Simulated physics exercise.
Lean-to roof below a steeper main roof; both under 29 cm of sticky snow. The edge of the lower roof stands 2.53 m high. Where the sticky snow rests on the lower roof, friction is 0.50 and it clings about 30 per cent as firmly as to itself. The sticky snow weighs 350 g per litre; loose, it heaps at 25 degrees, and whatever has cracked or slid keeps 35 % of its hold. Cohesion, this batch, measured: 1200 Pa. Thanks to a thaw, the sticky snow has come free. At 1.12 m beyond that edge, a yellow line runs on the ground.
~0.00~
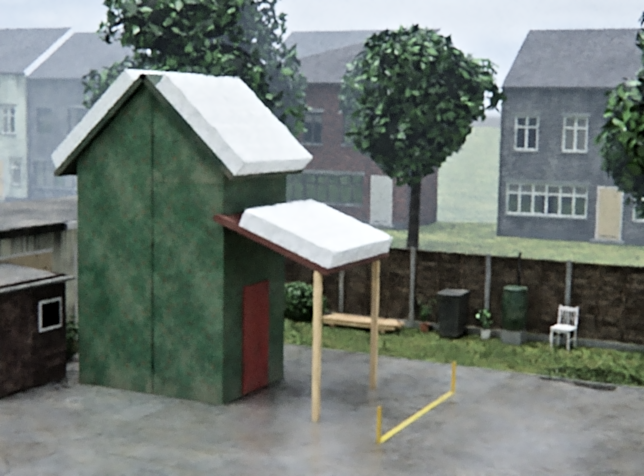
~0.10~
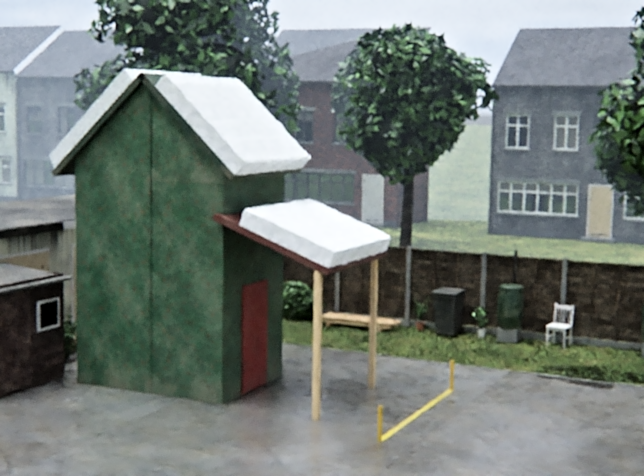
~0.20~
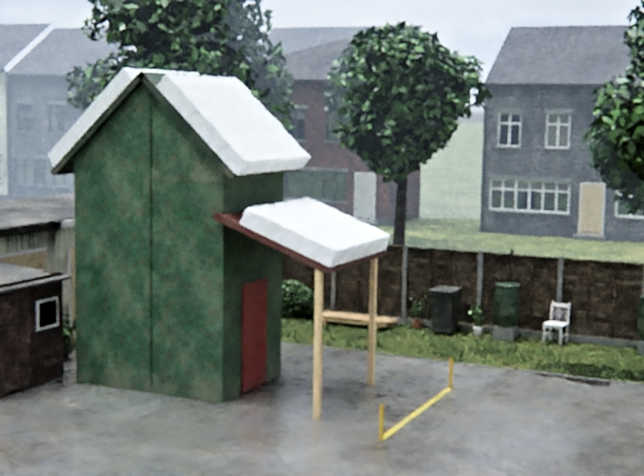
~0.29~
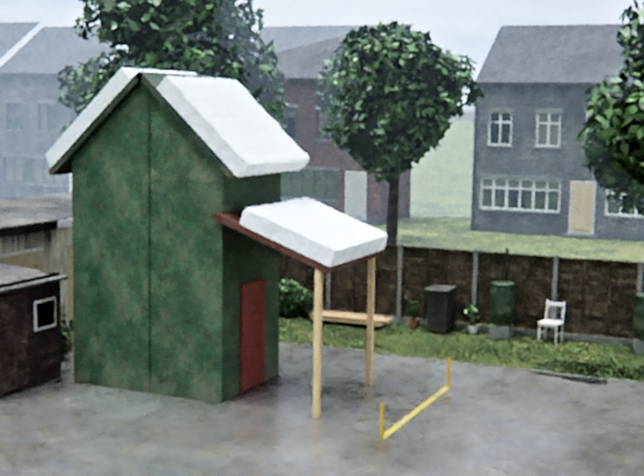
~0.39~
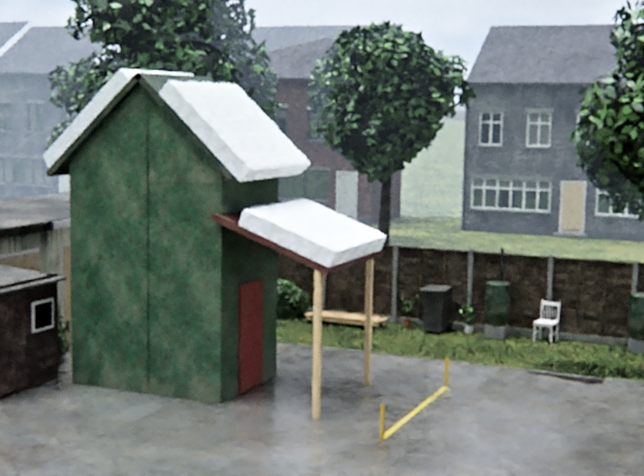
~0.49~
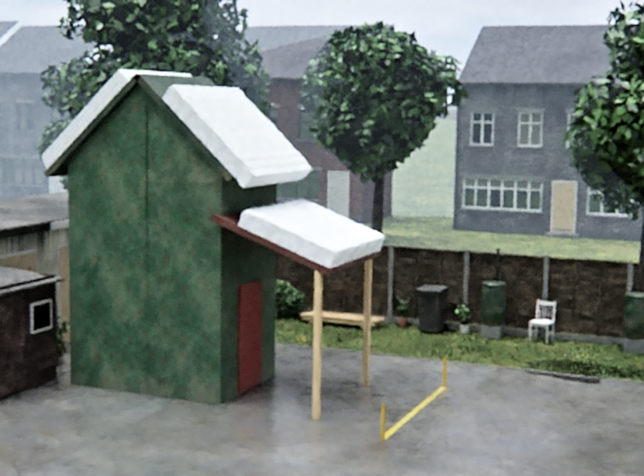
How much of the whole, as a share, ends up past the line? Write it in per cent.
Something like 0 per cent.
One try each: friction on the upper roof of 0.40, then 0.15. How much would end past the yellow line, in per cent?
2 %, then 12 %.
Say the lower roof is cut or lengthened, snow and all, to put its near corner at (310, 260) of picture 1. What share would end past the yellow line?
About 5 %.
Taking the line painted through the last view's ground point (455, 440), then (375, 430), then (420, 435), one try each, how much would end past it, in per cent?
The three tries give 0 %, 0 % and 0 % in turn.
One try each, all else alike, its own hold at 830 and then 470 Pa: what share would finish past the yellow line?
Roughly 8 % followed by roughly 25 %.
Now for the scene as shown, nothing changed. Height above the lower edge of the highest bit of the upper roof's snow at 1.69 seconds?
I'd estimate around 1.4 m up from the lower edge.
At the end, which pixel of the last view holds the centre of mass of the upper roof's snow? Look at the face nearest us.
The spot is somewhere around (280, 218).
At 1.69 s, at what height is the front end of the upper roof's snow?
2.8 m, more or less.
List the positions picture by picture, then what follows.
Foremost bit of the sticky snow at (236, 168), in the first picture.
Foremost bit of the sticky snow at (236, 168), its middle shifted 10 mm, in the second picture.
Foremost bit of the sticky snow at (237, 169), its middle shifted 4.0 cm, 2 % of it past the upper edge, in one piece, in the third picture.
Foremost bit of the sticky snow at (238, 171), its middle shifted 9.3 cm, 5 % of it past the upper edge, in one piece, in the fourth picture.
Foremost bit of the sticky snow at (241, 166), its middle shifted 17 cm, 8 % of it past the upper edge, in one piece, in the fifth picture.
Foremost bit of the sticky snow at (245, 170), its middle shifted 27 cm, 13 % of it past the upper edge, in one piece, in the sixth picture.
After 1.04 s, none is below the lower edge and 0 % is past the line.
After 1.69 s, none is below the lower edge and 0 % is past the line.
After 2.35 s, none is below the lower edge and 0 % is past the line.
After 3.00 s, none is below the lower edge and 0 % is past the line.
After 3.10 s, none is below the lower edge and 0 % is past the line.
